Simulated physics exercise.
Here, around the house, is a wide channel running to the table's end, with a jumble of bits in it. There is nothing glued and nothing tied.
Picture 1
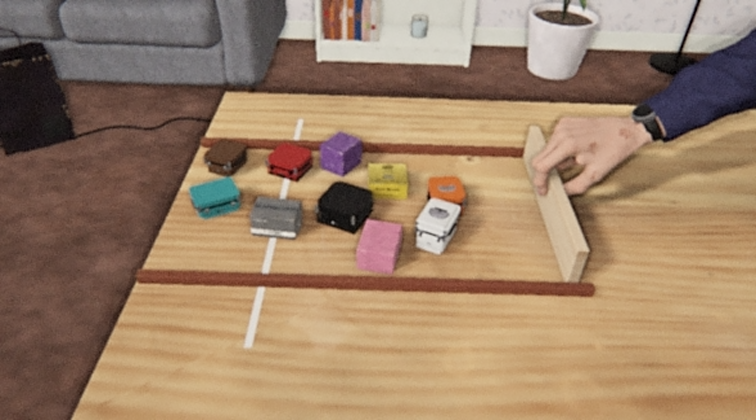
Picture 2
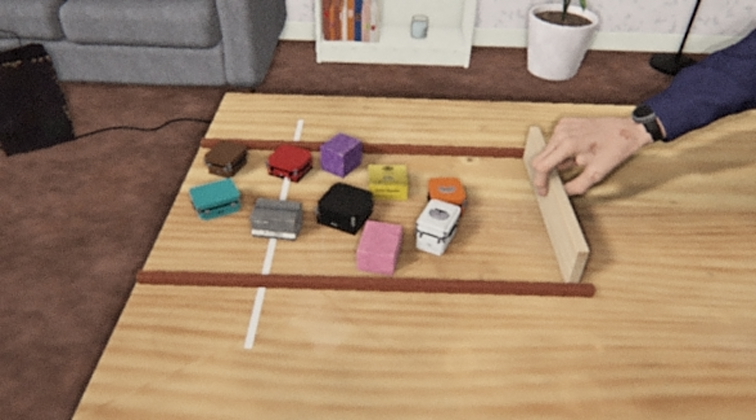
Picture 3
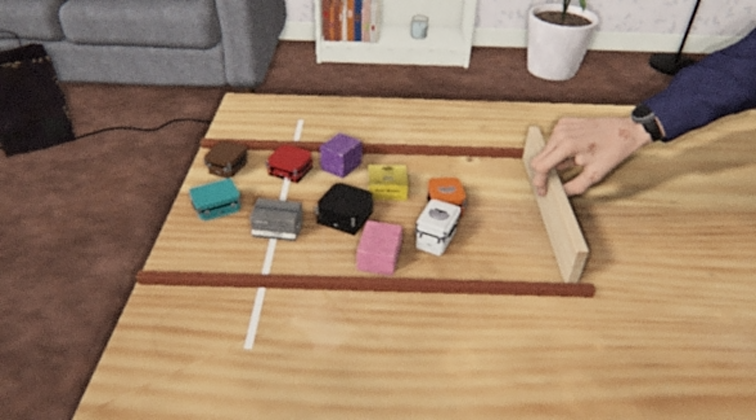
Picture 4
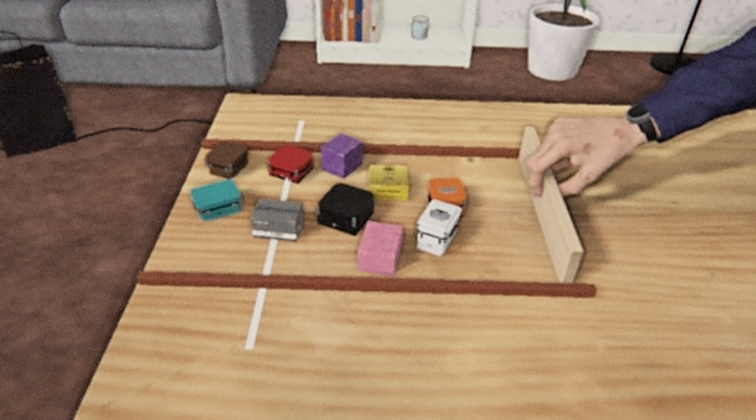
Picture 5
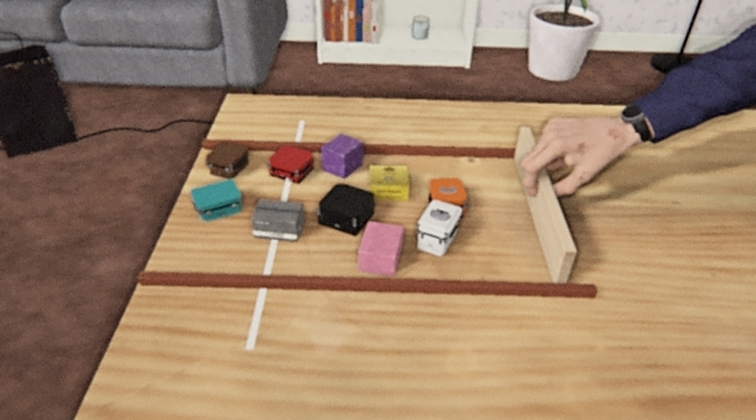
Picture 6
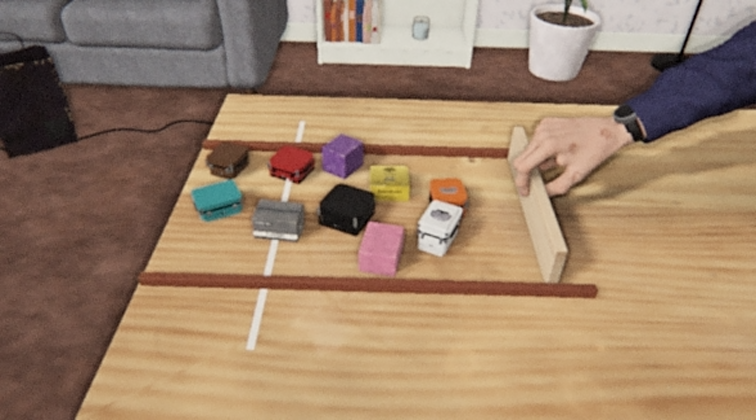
At the start, a hand holds an upright wooden board at the right of a tabletop channel between two dark red strips, with small colourful cases and blocks scattered to its left. The hand then slides the board slightly left, narrowing the gap, while the pieces stay practically still.
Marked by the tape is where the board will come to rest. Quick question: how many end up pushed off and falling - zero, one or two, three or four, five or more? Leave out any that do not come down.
Zero.
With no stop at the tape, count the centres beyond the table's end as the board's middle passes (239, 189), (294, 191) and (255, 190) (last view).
Over the end: 3, 0, 3.
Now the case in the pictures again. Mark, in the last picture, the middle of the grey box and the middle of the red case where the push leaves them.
You'll see the grey box at (172, 222), with the red case at (235, 169).
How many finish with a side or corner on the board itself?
Counting them up gives 5.
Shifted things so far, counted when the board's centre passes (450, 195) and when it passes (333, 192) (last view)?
Respectively 2 and 8.
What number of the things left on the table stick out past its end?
That adds up to 3.
Soon after, none off yet; brown case at rest near (229, 161); turquoise case at rest near (218, 201); red case at rest near (292, 165).
After that, none off yet; brown case at rest near (229, 161); turquoise case moving near (213, 201); red case displaced about its own width near (263, 166).
In the end, the number that fall off is zero.
